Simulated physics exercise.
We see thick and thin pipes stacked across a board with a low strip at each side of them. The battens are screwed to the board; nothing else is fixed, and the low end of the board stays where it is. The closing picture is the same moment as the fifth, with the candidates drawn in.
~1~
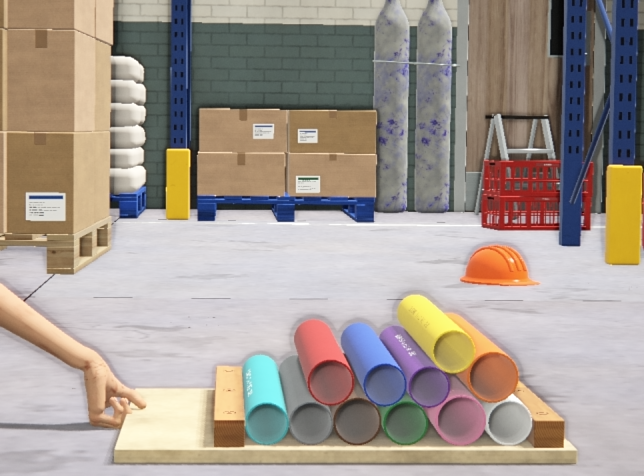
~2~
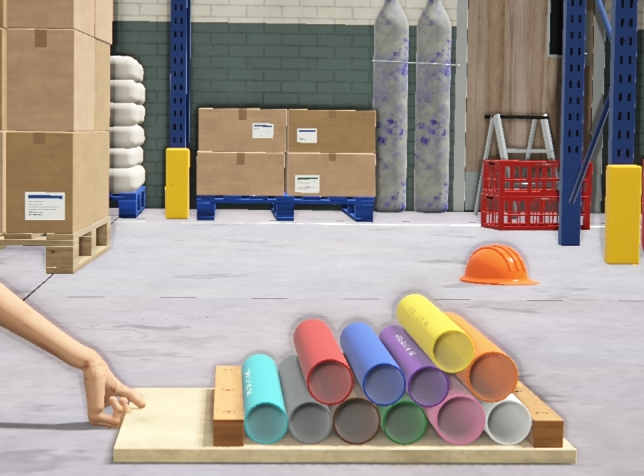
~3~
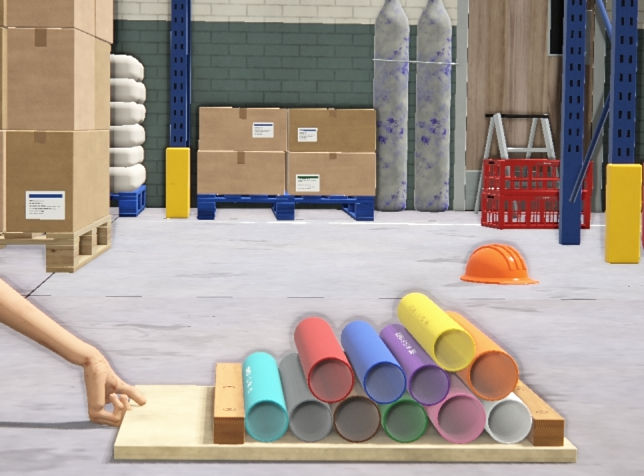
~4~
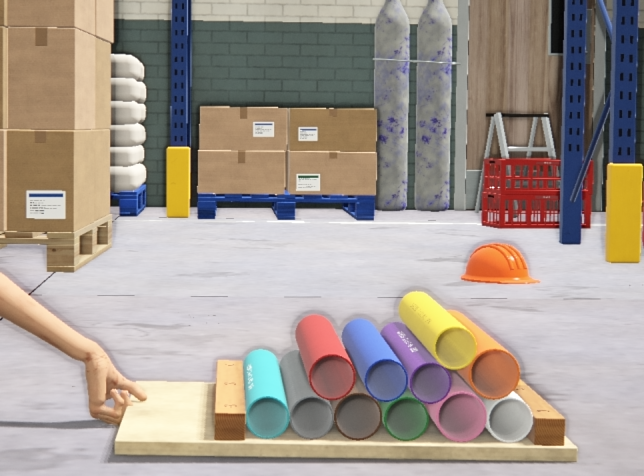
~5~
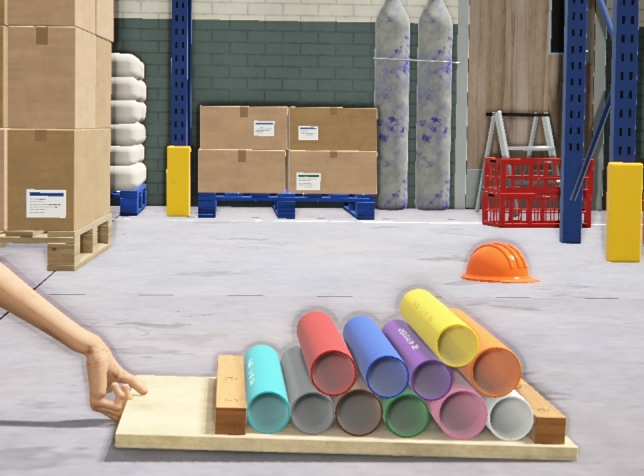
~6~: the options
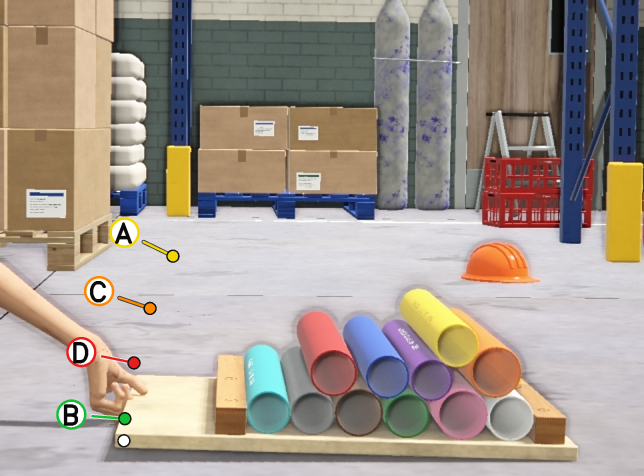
Colourful pipes stay stacked between two strips as a hand slightly raises the board's left end.
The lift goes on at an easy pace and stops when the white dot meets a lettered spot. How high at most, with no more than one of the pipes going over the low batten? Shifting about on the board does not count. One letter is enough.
Lift it to D and no more.
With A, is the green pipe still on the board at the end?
The green pipe: Yes.
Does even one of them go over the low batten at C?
Yes, at C.
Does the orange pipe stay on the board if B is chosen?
Yes.
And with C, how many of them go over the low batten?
At C the number is two.
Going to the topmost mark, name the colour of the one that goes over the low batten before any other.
The orange one.
On the marked copy, A at (173, 256); B at (125, 419); C at (150, 308); D at (134, 363); the white dot at (124, 441).
Following D. Soon after the start, board at 11°.
Later, board at 11°.
In the end, board at 11°, none over the low batten.
As for the rest, A two over the low batten (orange, yellow); B none over the low batten; C two over the low batten (orange, yellow).
